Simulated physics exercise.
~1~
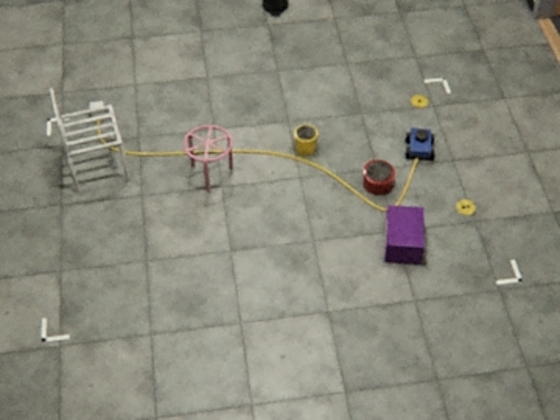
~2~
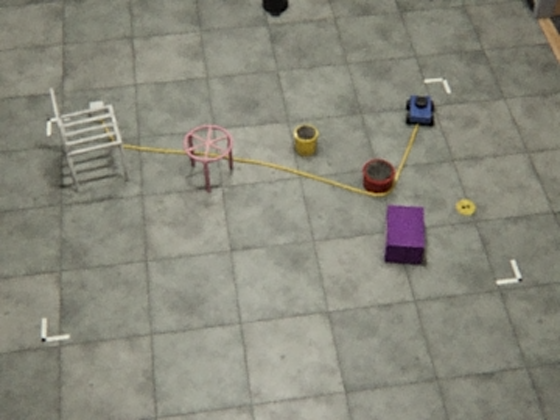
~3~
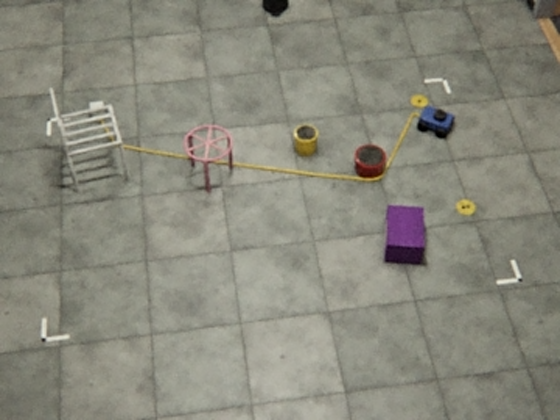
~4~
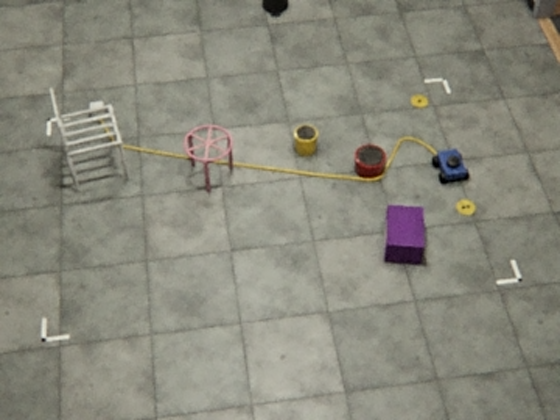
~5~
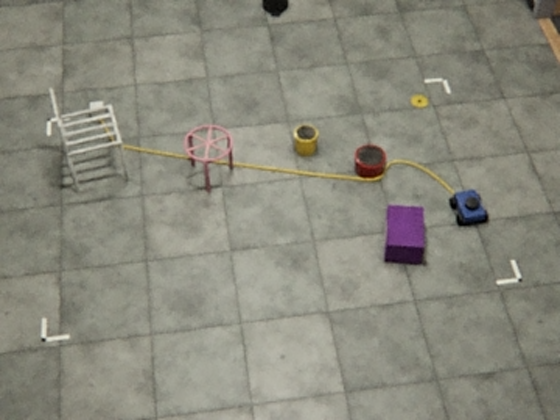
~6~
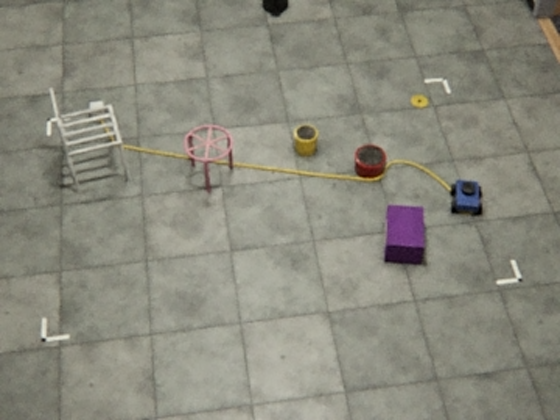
Small blue cart trailing a yellow lead drives up, then down past a purple box, the lead shifting a red pot slightly.
